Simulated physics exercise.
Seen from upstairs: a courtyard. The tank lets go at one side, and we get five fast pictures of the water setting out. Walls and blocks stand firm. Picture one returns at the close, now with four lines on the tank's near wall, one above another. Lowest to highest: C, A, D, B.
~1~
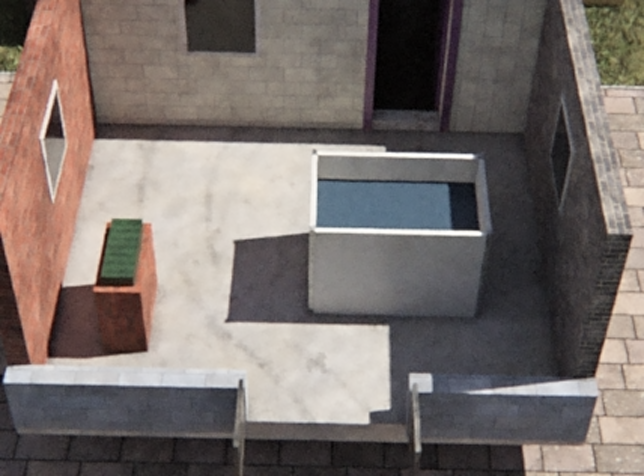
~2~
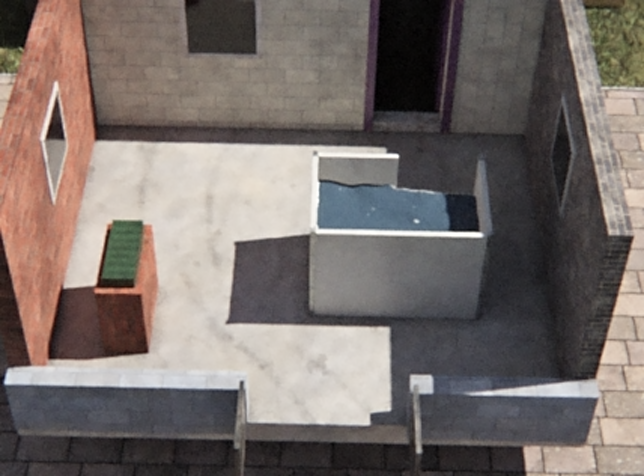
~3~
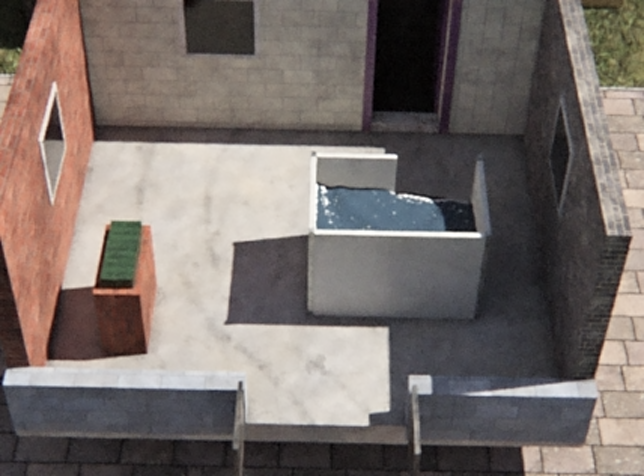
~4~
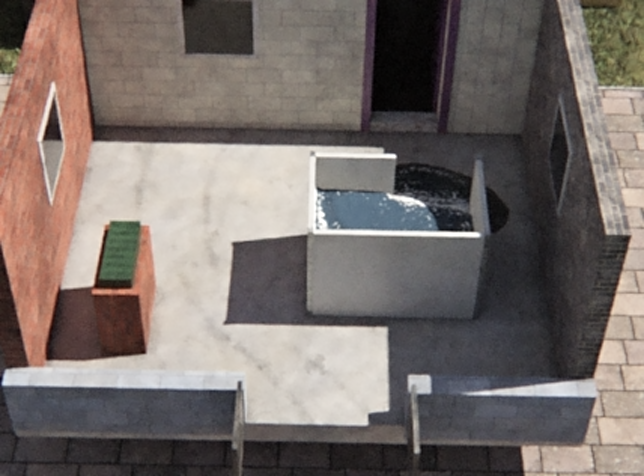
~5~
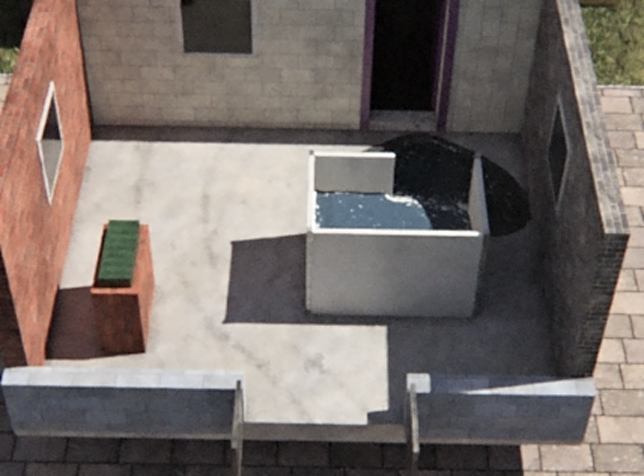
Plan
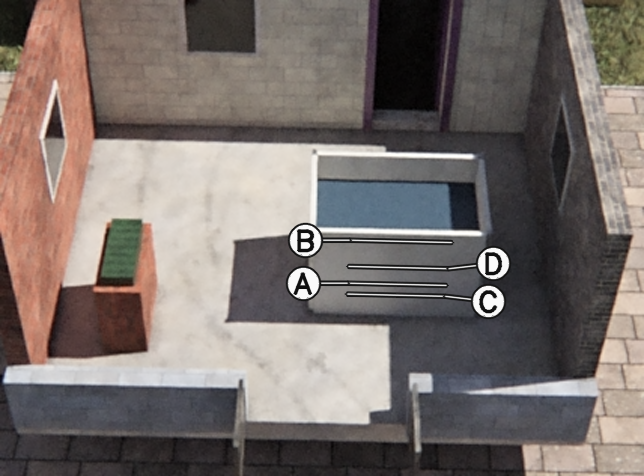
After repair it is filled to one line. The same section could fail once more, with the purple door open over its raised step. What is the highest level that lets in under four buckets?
C will do.
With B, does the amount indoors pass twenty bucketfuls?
Yes, clearly.
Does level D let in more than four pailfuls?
Yes, that goes wrong.
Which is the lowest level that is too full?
A.
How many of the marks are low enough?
One of them.
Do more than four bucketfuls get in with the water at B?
Yes, that goes wrong.
In white, A at (397, 284); B at (400, 241); C at (396, 295); D at (398, 267); from the bottom up C, A, D, B.
With A, about 7 bucketfuls get in.
With B, dozens of bucketfuls pour in.
With C, a splash gets over, under a bucket.
With D, dozens of bucketfuls pour in.
